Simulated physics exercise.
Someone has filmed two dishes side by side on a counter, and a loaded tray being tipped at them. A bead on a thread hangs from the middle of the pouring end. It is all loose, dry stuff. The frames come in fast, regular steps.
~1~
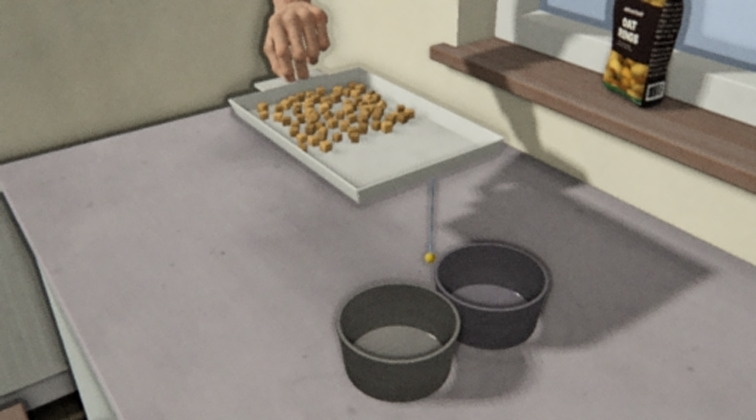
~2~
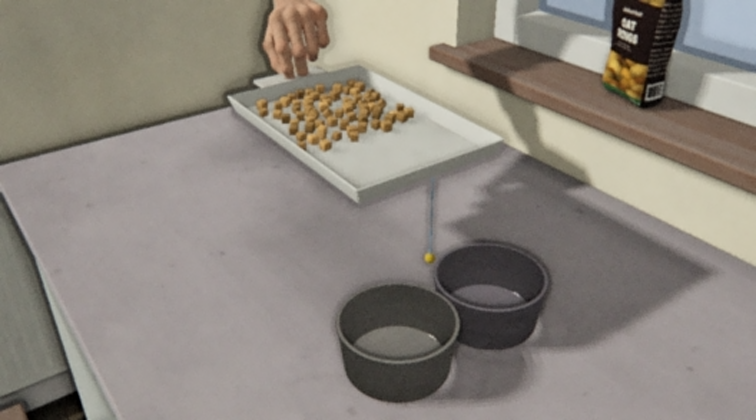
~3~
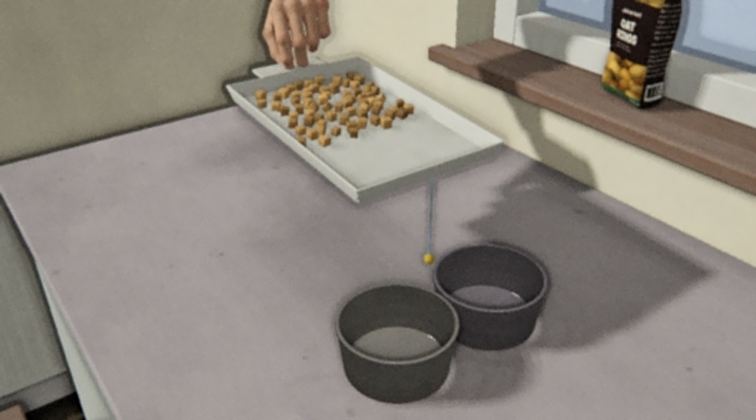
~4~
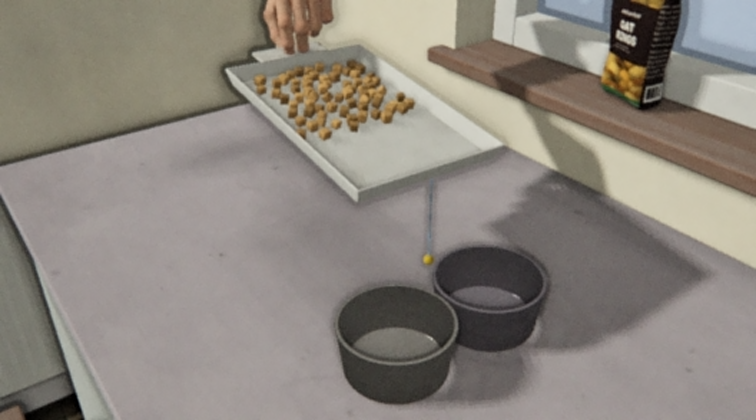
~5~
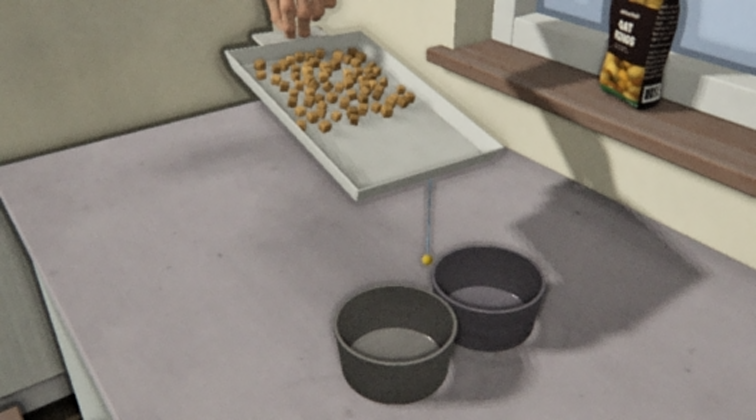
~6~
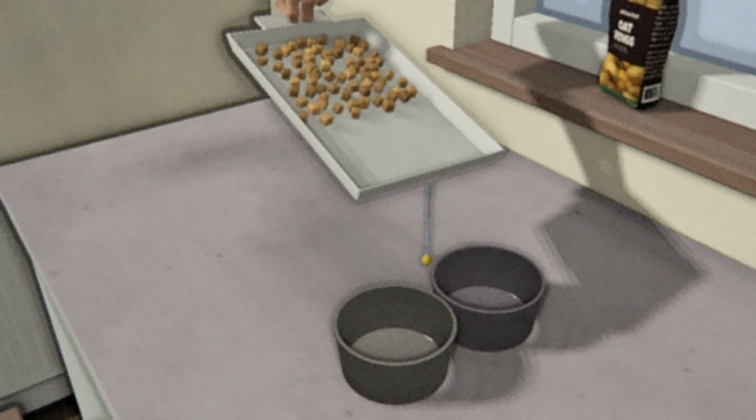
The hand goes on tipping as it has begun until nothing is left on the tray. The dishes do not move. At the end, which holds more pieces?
The right one ends fuller.
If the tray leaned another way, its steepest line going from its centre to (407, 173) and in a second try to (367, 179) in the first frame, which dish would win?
First the left dish, then the left one.
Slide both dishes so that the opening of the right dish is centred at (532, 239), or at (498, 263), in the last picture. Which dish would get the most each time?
First left, then the right-hand dish.
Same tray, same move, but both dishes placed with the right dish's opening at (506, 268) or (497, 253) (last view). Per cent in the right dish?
Roughly 60 per cent, and 50 per cent.
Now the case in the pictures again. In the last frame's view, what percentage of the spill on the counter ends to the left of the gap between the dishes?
Near 10 %.
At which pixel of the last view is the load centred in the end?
At about (492, 314).
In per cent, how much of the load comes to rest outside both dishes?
Near 20 %.
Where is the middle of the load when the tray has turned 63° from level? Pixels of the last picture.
Close to (467, 156).
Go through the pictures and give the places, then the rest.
Corners of the pouring end at (359, 185) and (496, 137), level; middle of the load at (340, 115), small wooden cubes; left dish at (435, 371); right dish at (529, 320); bead on its thread at (431, 258), in the first picture.
Corners of the pouring end at (359, 186) and (496, 138), level; middle of the load at (339, 114), in the second picture.
Corners of the pouring end at (359, 186) and (496, 140), tipped barely, lowest at the right corner; middle of the load at (339, 107), in the third picture.
Corners of the pouring end at (359, 186) and (496, 143), tipped a little, lowest at the right corner; middle of the load at (339, 98), in the fourth picture.
Corners of the pouring end at (360, 185) and (495, 145), tipped a little, lowest at the right corner; middle of the load at (339, 88), in the fifth picture.
Corners of the pouring end at (361, 185) and (496, 147), tipped clearly, lowest at the right corner; middle of the load at (341, 78); left dish at (432, 374); right dish at (526, 322), in the sixth picture.
Soon after the last picture, tray tipped steeply; most on the tray; a small part in the air.
A little later, tray tipped past a quarter turn; about a quarter on the tray; a small part in the left dish; about a third in the right dish; about a quarter outside both; a small part in the air.
Later still, tray tipped past a quarter turn; a small part in the left dish; most in the right dish; about a quarter outside both.
At rest, tray tipped past a quarter turn; a small part in the left dish; most in the right dish; about a quarter outside both.
